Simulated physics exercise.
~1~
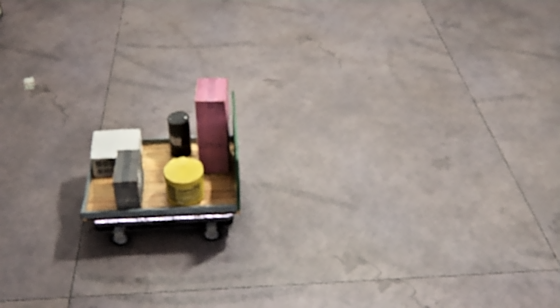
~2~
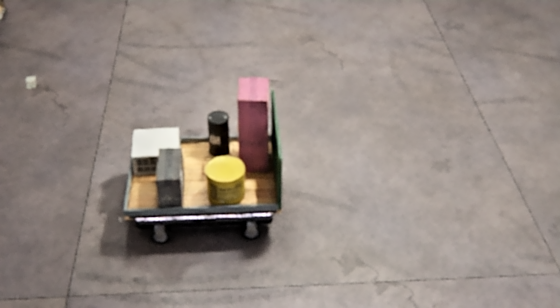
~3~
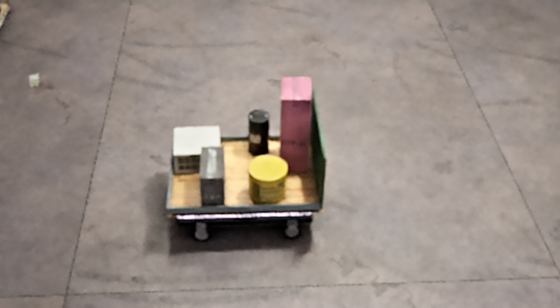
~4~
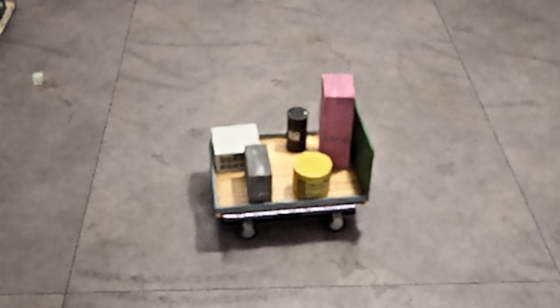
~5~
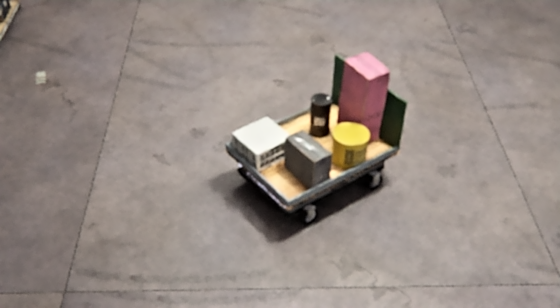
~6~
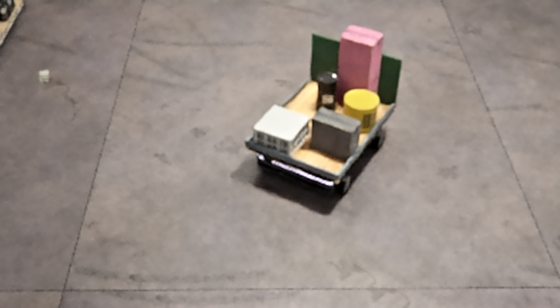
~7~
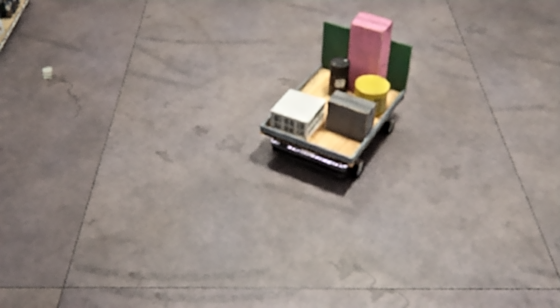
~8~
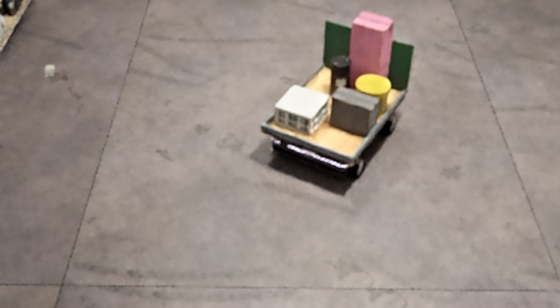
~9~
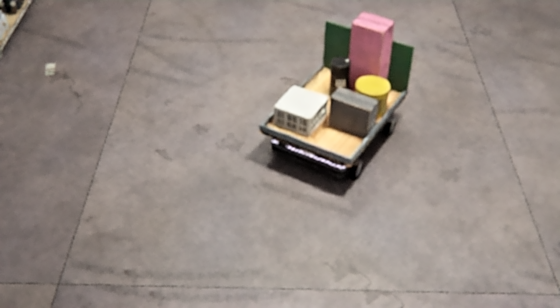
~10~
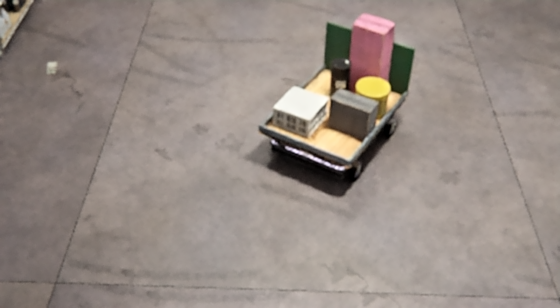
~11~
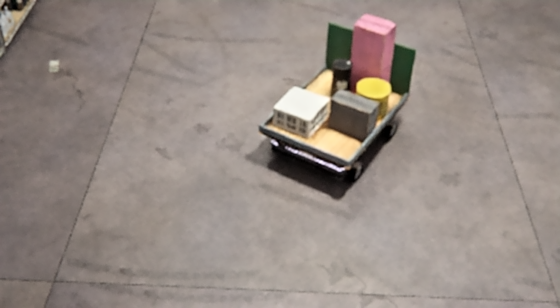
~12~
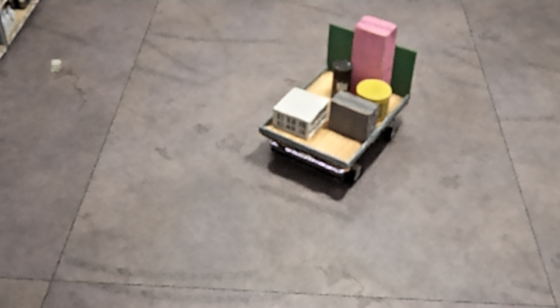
On a grey tiled floor, a small wheeled cart carrying a pink box, yellow pail, black canister, white crate and grey box rolls right, curves away toward the back and stops, with all five items still upright on its deck.
